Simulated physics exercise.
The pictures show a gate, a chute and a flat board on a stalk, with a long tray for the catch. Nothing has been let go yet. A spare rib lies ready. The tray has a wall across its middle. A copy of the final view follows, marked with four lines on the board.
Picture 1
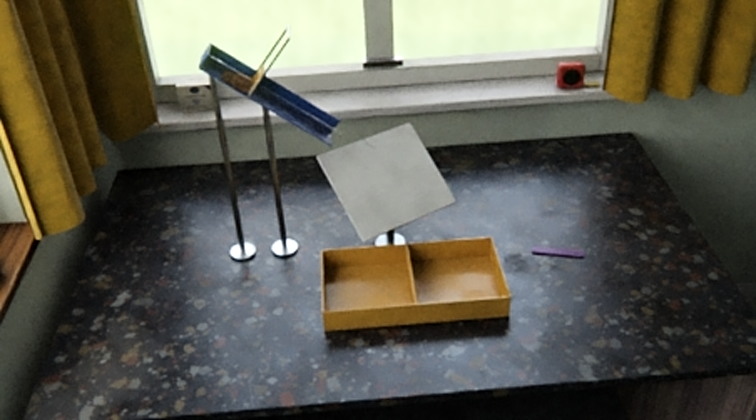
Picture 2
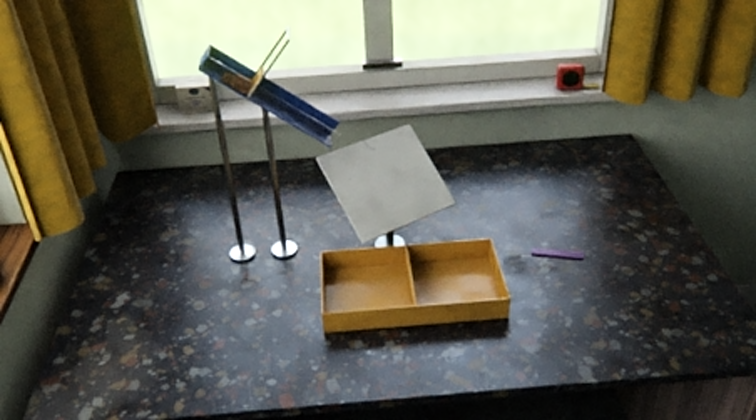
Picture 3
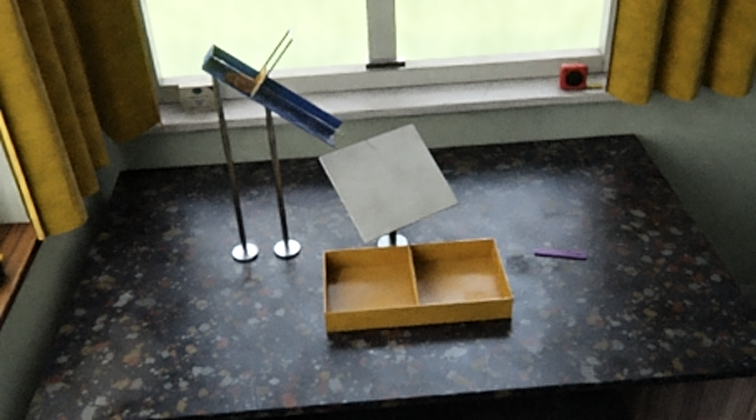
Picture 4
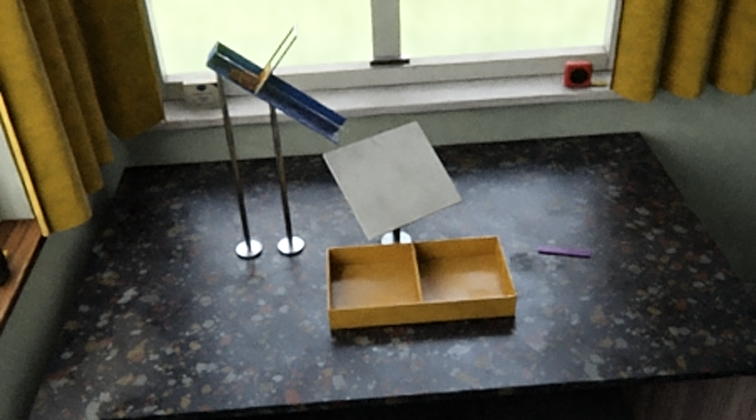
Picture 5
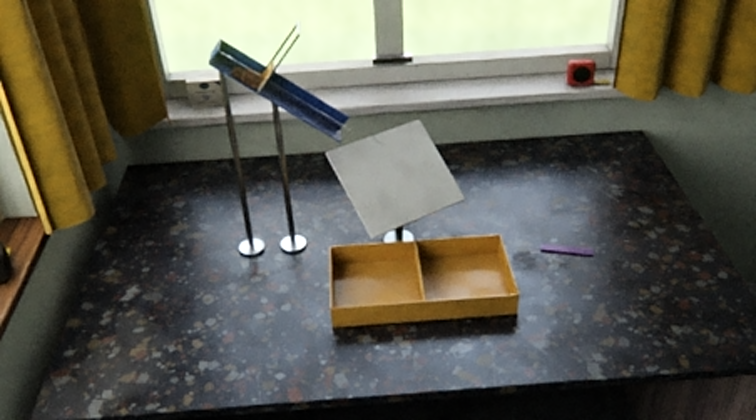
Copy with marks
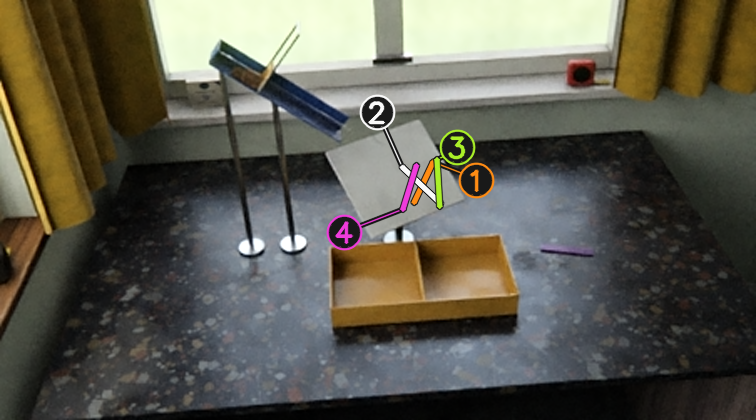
Dark speckled tabletop by a window holding a blue chute on stands, a tilted grey board and a divided yellow tray, nothing moving.
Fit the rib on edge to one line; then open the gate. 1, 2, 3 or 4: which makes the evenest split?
Use line 1.
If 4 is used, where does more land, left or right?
More lands on the left.
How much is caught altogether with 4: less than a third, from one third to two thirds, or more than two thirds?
More than two thirds.
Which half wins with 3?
Right.
On the marked copy, line 1 from (433, 162) to (414, 202); line 2 from (402, 167) to (440, 203); line 3 from (437, 159) to (439, 206); line 4 from (416, 165) to (402, 209).
With 1, of what is caught, roughly half in the left half, roughly half in the right.
With 2, of what is caught, just a few in the left half, almost all in the right.
With 3, of what is caught, just a few in the left half, almost all in the right.
With 4, of what is caught, almost all in the left half, about a tenth in the right.
